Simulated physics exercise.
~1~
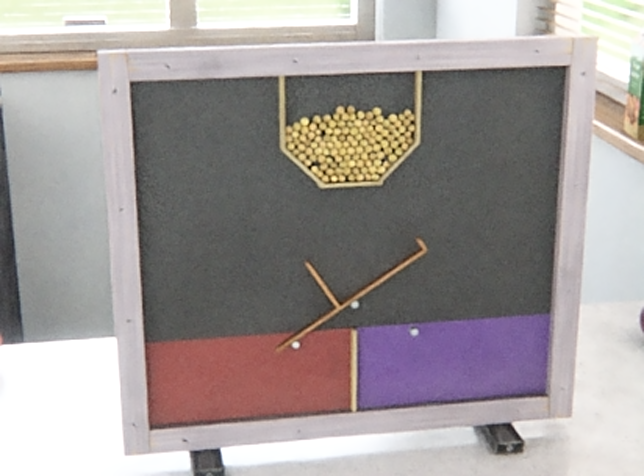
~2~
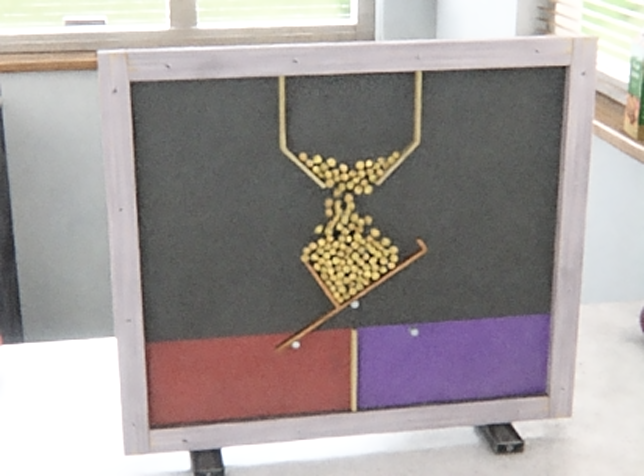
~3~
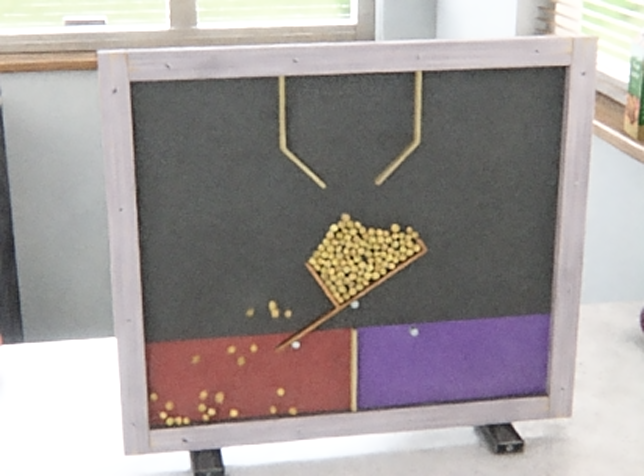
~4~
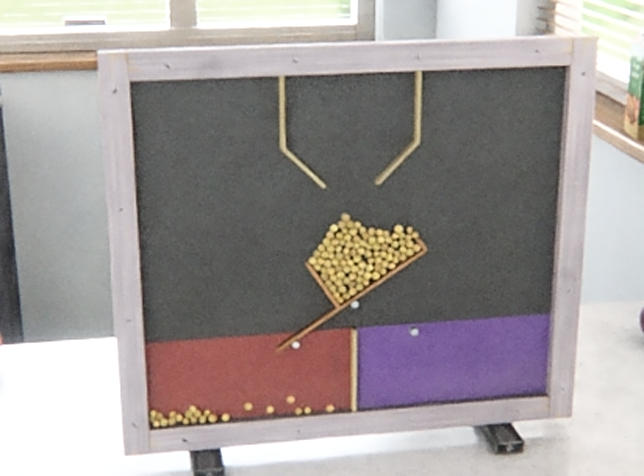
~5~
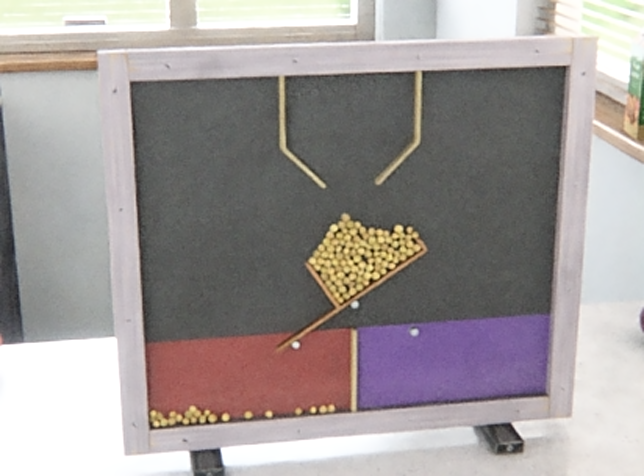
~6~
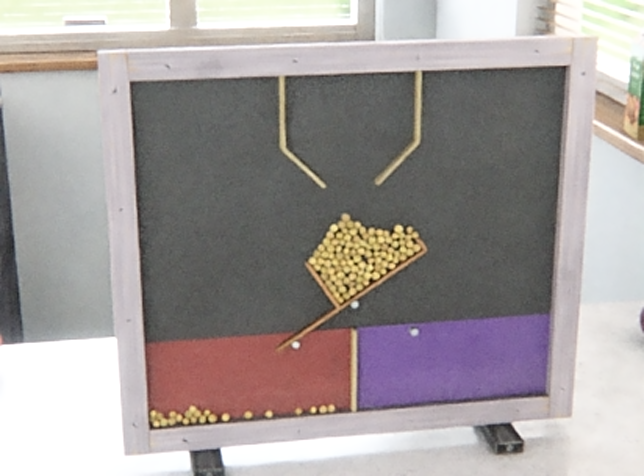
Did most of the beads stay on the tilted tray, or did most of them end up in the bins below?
Most of the beads stayed heaped on the tilted tray. Only some dropped into the red bin, and the purple bin was left empty.
